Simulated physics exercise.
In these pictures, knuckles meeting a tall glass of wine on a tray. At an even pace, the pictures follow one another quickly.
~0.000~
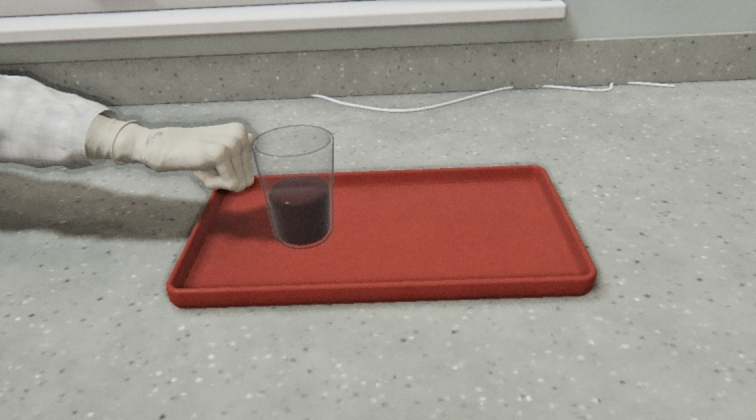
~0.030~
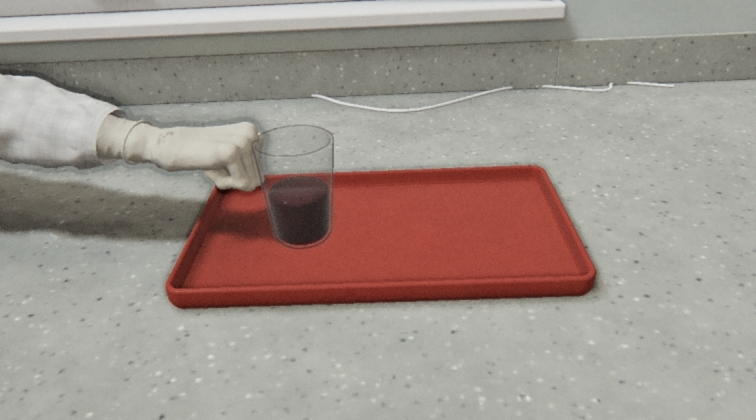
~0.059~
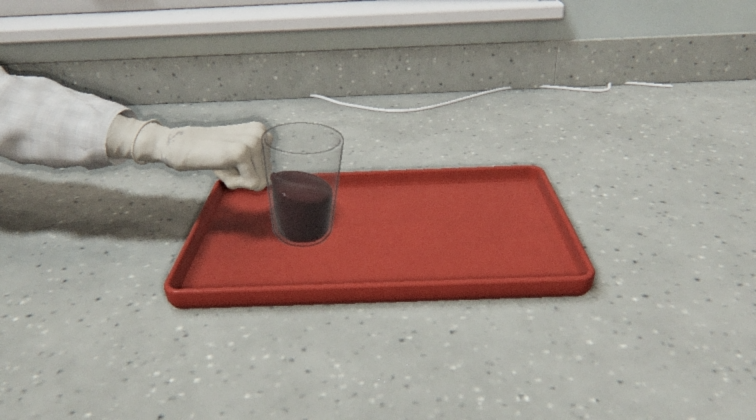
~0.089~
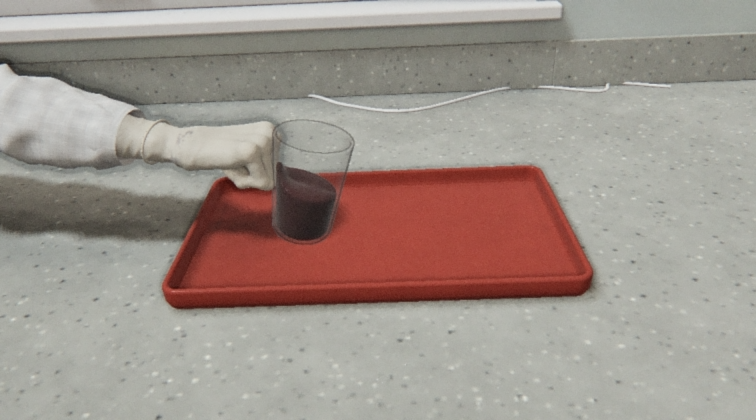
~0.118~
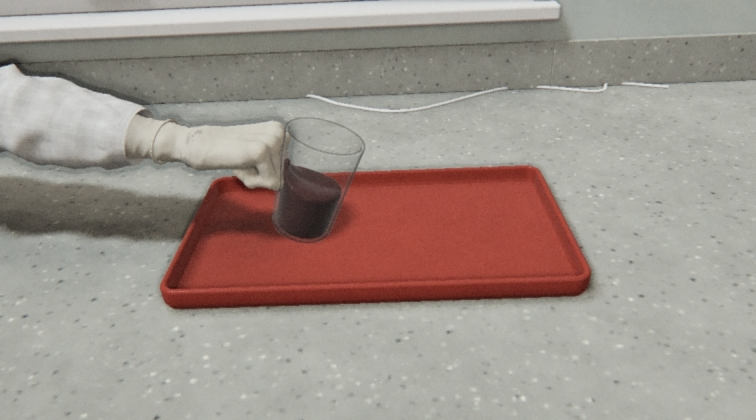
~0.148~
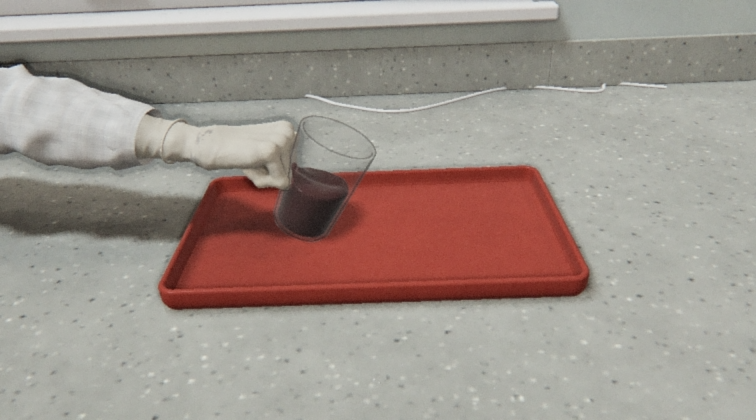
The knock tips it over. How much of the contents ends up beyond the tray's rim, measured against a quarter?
Under a quarter of it does.
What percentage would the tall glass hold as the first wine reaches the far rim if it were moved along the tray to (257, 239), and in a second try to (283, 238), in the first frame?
Spot one gives 45 percent, spot two gives 55 percent.
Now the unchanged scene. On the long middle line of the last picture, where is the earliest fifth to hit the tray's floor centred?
(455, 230).
A moment on, the tall glass is falling and 100 per cent is in the glass, 0 on the tray and 0 above or beyond its rim.
Next, the tall glass lies on its side and 81 per cent is in the glass, 12 on the tray and 7 above or beyond its rim.
Then the tall glass lies on its side and 38 per cent is in the glass, 55 on the tray and 7 above or beyond its rim.
Later the tall glass lies on its side and 19 per cent is in the glass, 75 on the tray and 6 above or beyond its rim.
In the end 94 per cent is held by tray and glass, 6 is off the tray.
